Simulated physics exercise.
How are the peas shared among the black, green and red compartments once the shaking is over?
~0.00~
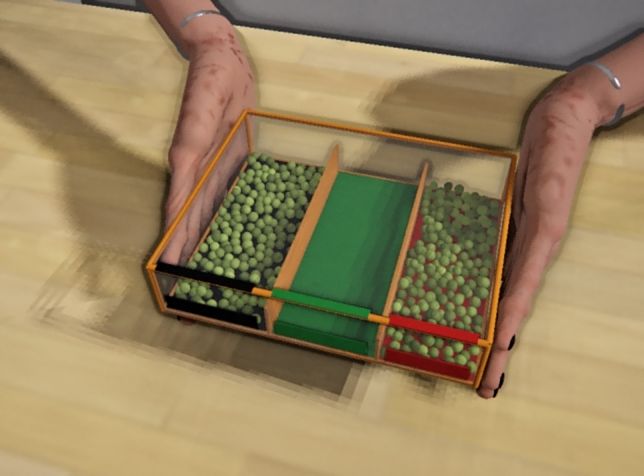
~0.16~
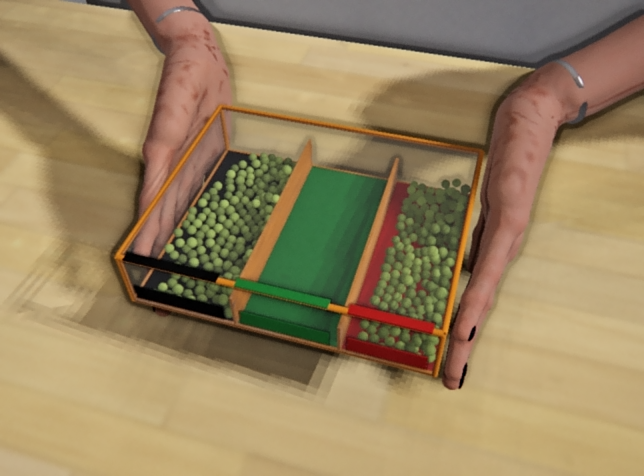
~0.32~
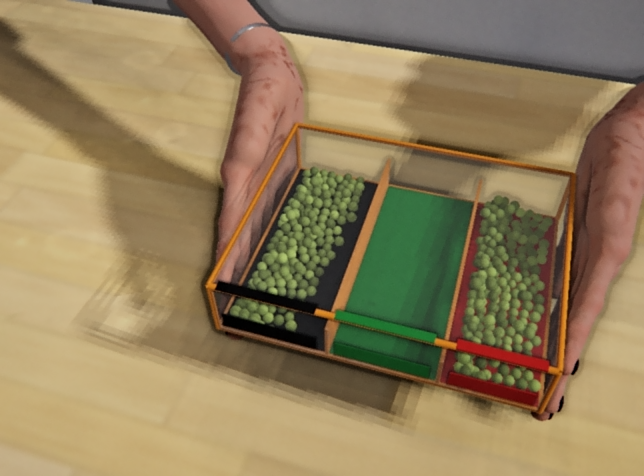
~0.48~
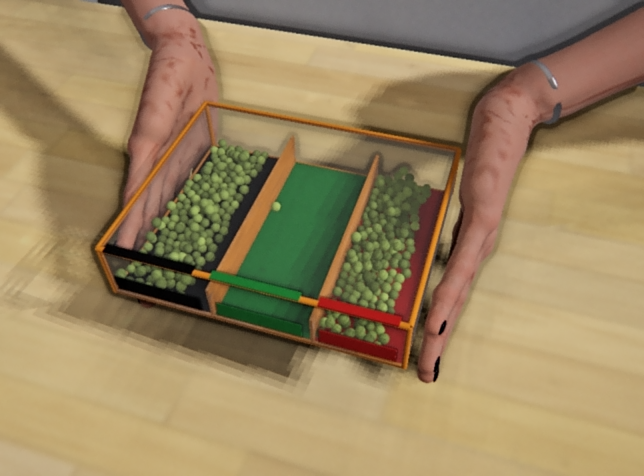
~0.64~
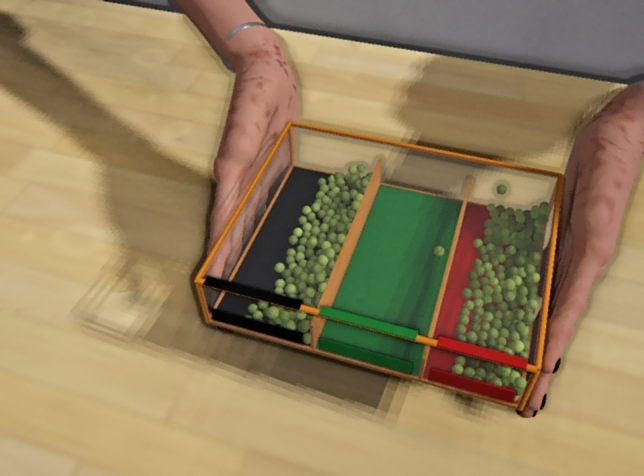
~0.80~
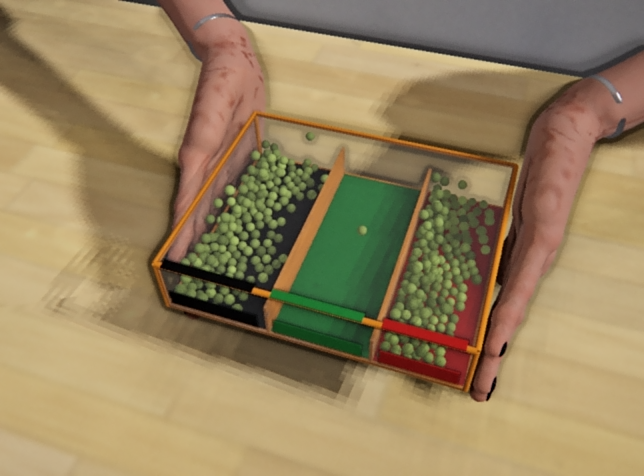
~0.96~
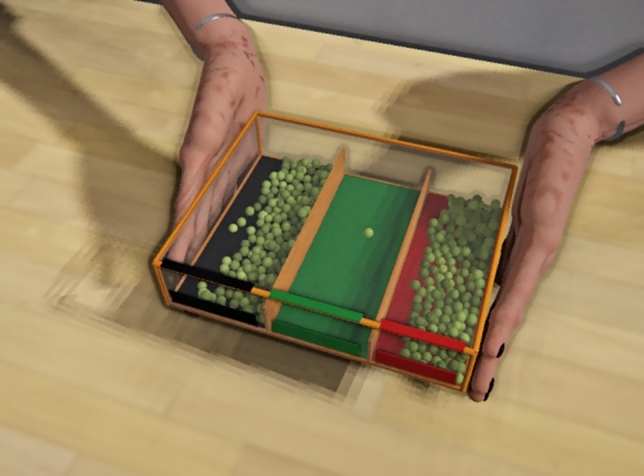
The black and red compartments each hold a large share of the peas, while the green one in the middle is left almost empty.
